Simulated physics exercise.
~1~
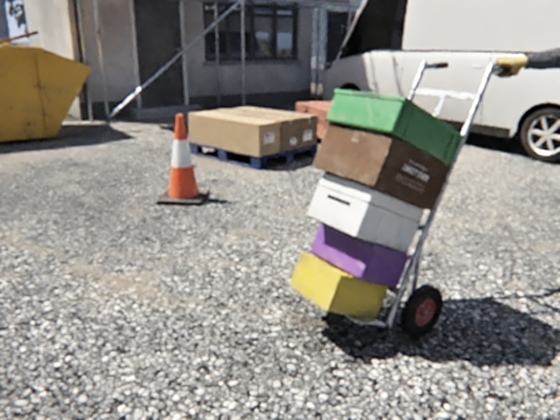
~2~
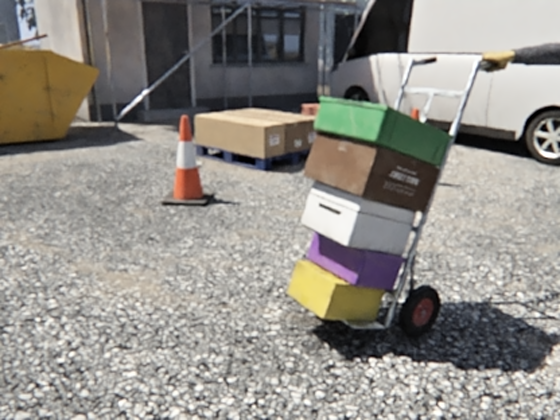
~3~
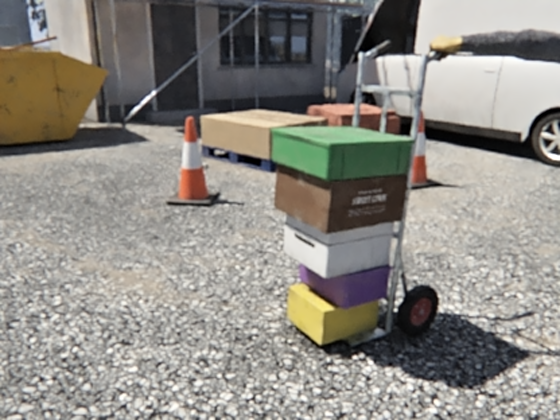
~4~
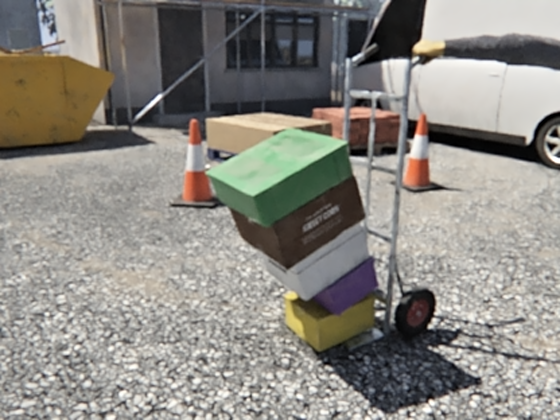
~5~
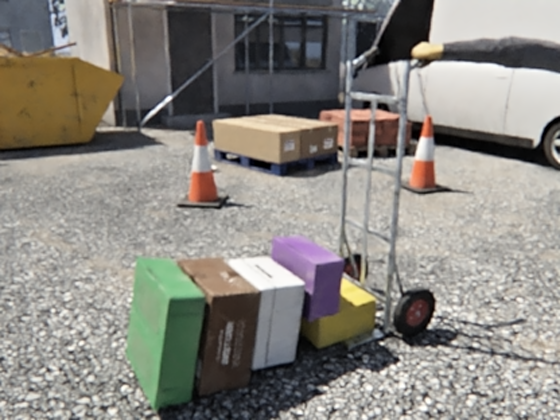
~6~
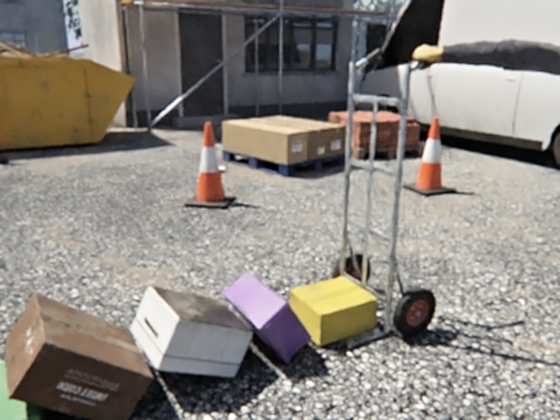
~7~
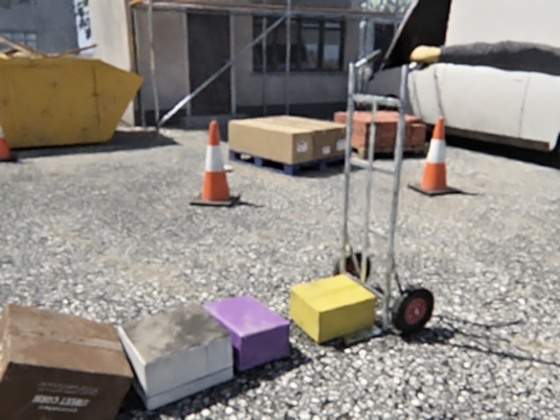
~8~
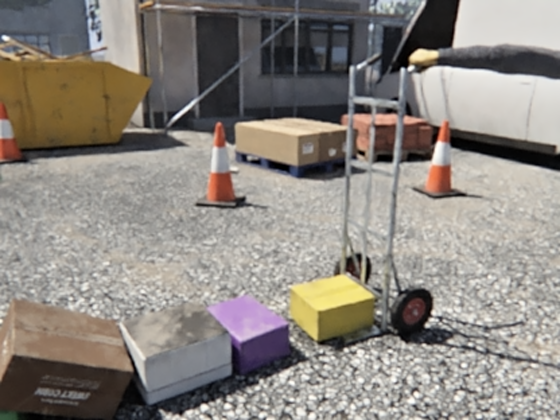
Hand truck swinging upright on gravel, its stacked boxes toppling left and scattering in a row, only the yellow one staying aboard.
